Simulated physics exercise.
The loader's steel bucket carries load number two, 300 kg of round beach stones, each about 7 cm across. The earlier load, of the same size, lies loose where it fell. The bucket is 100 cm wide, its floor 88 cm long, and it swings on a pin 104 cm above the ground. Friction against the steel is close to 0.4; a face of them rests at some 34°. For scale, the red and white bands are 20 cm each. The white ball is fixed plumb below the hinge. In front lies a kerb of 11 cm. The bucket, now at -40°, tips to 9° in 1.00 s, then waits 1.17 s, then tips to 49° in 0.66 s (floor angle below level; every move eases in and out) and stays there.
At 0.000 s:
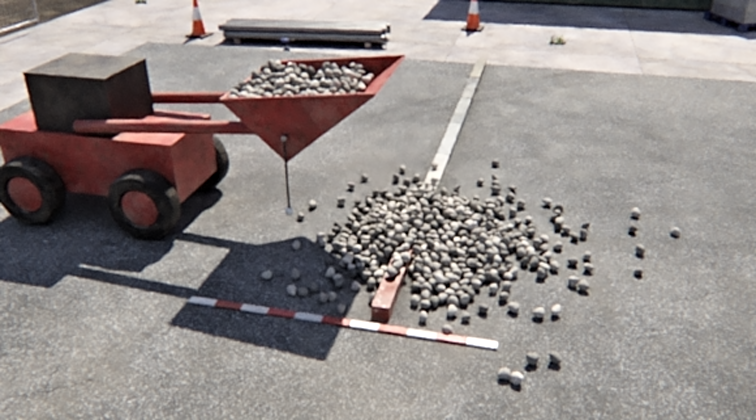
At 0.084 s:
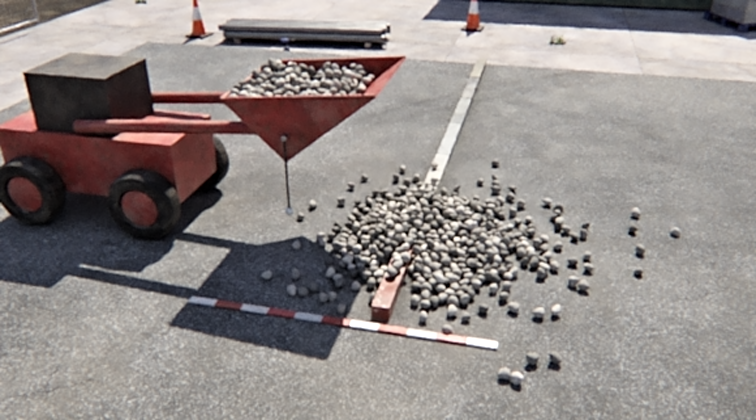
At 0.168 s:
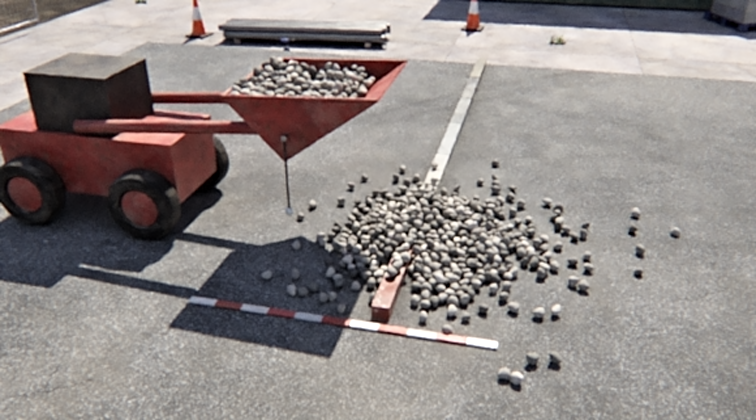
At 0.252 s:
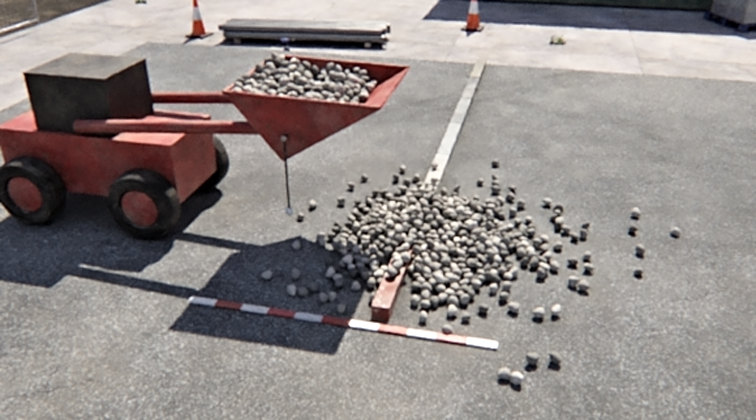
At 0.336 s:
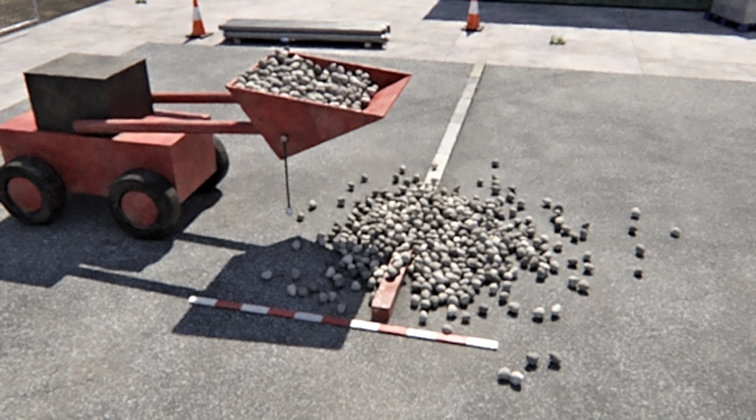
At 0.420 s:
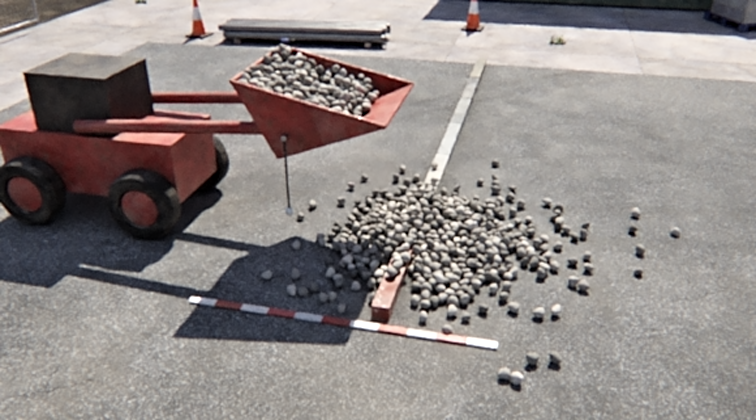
On a paved yard with orange cones behind, a red loader held a bucket full of grey stones beside a loose, scattered heap, and the bucket slowly tilted, its right-hand lip dipping a little.
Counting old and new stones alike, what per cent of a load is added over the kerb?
Roughly 37 per cent of a load more.
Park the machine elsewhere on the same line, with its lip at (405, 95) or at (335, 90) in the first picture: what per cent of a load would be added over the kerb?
About 60 and 15 per cent.
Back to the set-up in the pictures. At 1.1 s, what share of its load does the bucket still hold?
Roughly 100 per cent is still inside.
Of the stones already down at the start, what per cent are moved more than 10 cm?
About 5 per cent.
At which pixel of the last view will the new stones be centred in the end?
Their middle is at about (397, 223).
After 0.8 s the floor is at 1°; in per cent of one load, 100 in the bucket, 43 on this side of the kerb, 58 over the kerb; the foremost stones are at (623, 242).
After 1.1 s the floor is at 9°; in per cent of one load, 100 in the bucket, 43 on this side of the kerb, 58 over the kerb; the foremost stones are at (623, 242).
After 3.3 s the floor is at 49°; in per cent of one load, 0 in the bucket, 106 on this side of the kerb, 94 over the kerb; the foremost stones are at (623, 242).
After 5.8 s the floor is at 49°; in per cent of one load, 0 in the bucket, 106 on this side of the kerb, 94 over the kerb; the foremost stones are at (623, 242). Net gain over the kerb, 37.
